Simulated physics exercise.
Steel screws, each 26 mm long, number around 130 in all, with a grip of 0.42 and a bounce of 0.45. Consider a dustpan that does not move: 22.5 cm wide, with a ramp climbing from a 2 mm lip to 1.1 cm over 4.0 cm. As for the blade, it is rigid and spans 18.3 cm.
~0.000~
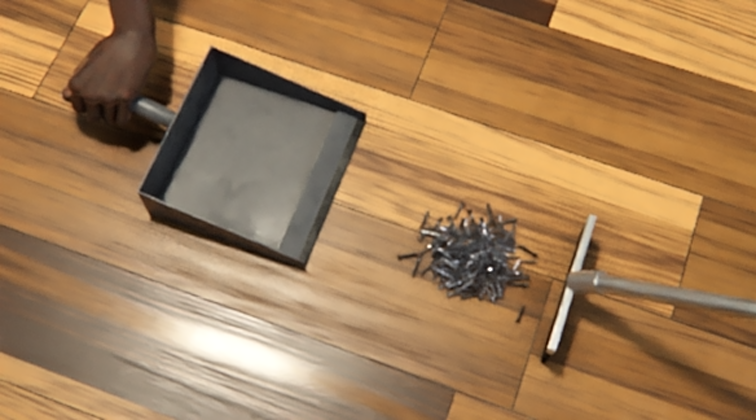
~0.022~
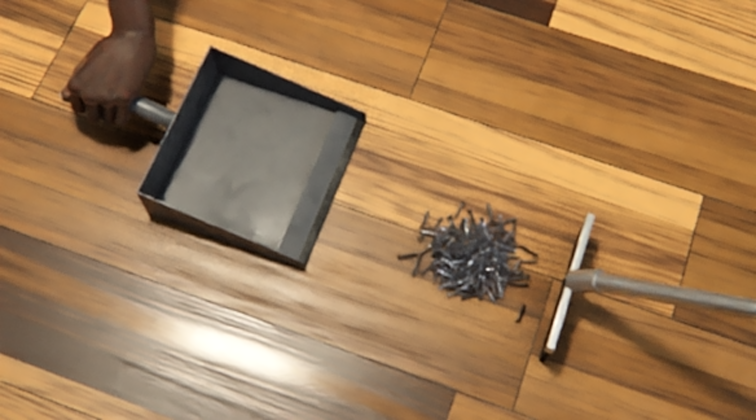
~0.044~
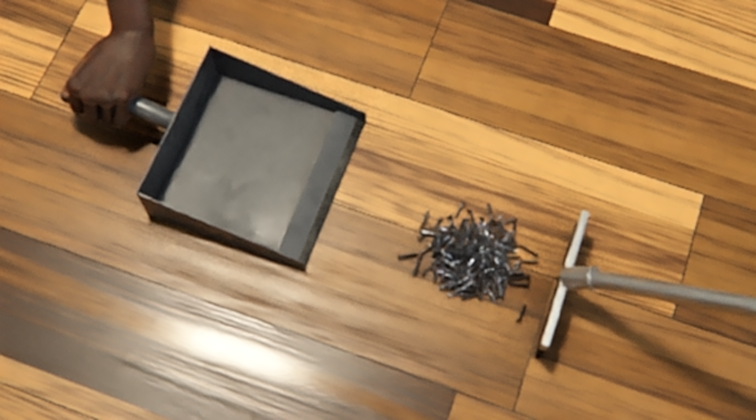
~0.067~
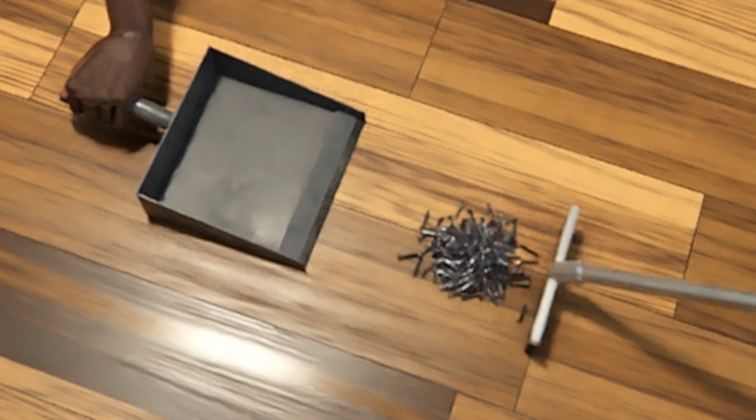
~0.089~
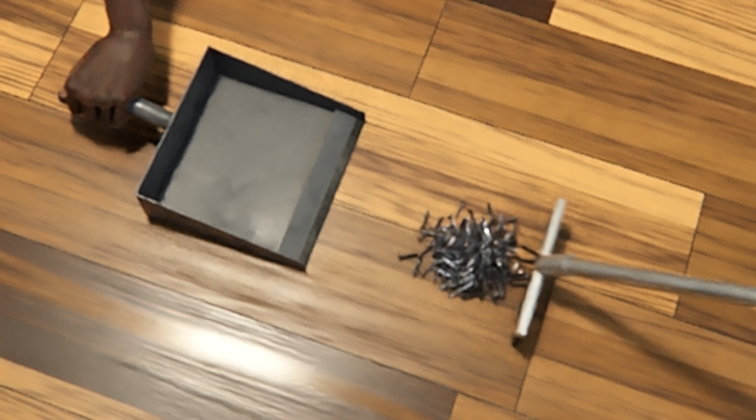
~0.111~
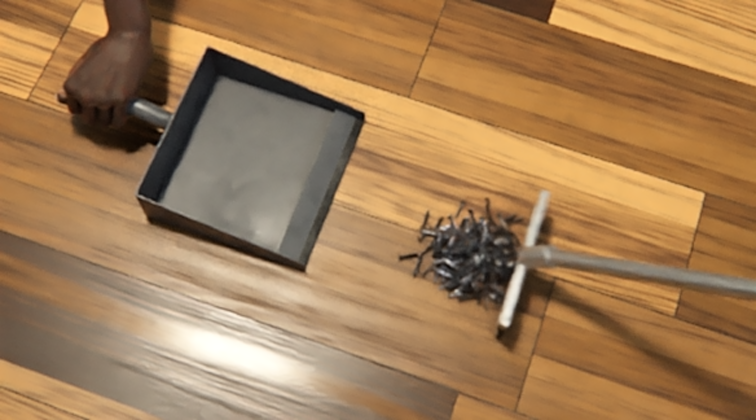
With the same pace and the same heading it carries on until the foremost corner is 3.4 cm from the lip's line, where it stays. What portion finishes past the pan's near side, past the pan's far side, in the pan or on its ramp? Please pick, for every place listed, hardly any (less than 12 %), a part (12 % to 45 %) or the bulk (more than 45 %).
Near side: Hardly any, far side: Hardly any, pan: The bulk.
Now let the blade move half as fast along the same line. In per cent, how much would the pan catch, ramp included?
It would come to roughly 30 percent.
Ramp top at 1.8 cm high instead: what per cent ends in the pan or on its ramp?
Something like 55 per cent, ramp included.
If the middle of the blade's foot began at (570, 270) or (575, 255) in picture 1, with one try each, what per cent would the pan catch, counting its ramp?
The two tries give about 55 % and about 40 %.
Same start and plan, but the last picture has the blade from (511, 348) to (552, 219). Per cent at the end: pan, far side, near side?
Pan 20; far 0; near 20.
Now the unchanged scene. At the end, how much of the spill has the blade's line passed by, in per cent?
Roughly 5 percent of it.
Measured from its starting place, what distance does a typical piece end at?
Median: Approx. 22 cm.
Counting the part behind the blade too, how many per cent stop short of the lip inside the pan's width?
Around 35 in a hundred.
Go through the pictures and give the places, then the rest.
In the first frame, blade from (551, 349) to (590, 221), moved 0.0 cm, 0 of the pieces shifted so far; middle of the pieces at (475, 256); pan at (246, 162).
In the second frame, blade from (550, 348) to (589, 220), moved 0.3 cm, 0 of the pieces shifted so far; middle of the pieces at (476, 256).
In the third frame, blade from (544, 345) to (583, 217), moved 1.1 cm, 0 of the pieces shifted so far; middle of the pieces at (476, 256).
In the fourth frame, blade from (534, 340) to (574, 212), moved 2.4 cm, 0 of the pieces shifted so far; middle of the pieces at (476, 255).
In the fifth frame, blade from (521, 333) to (560, 205), moved 4.3 cm, 1 of the pieces shifted so far; middle of the pieces at (476, 255).
In the sixth frame, blade from (503, 325) to (544, 197), moved 6.6 cm, 28 of the pieces shifted so far; middle of the pieces at (476, 255); pan at (244, 163). Its pace works out near 1.09 m/s, heading 8 degrees away from the viewer's side.
After 0.23 s, middle of the blade 13 cm from the lip; 0 % over the lip, far side 0 %, near side 0 %.
Then, at 0.30 s, middle of the blade 6 cm from the lip; 0 % over the lip, far side 0 %, near side 5 %.
After 0.52 s, middle of the blade 3 cm from the lip; 60 % over the lip, far side 5 %, near side 5 %.
In the end, at 1.4 s, near side 5 %, far side 5 %, pan 60 %, in front of the lip or behind the blade 35 %.
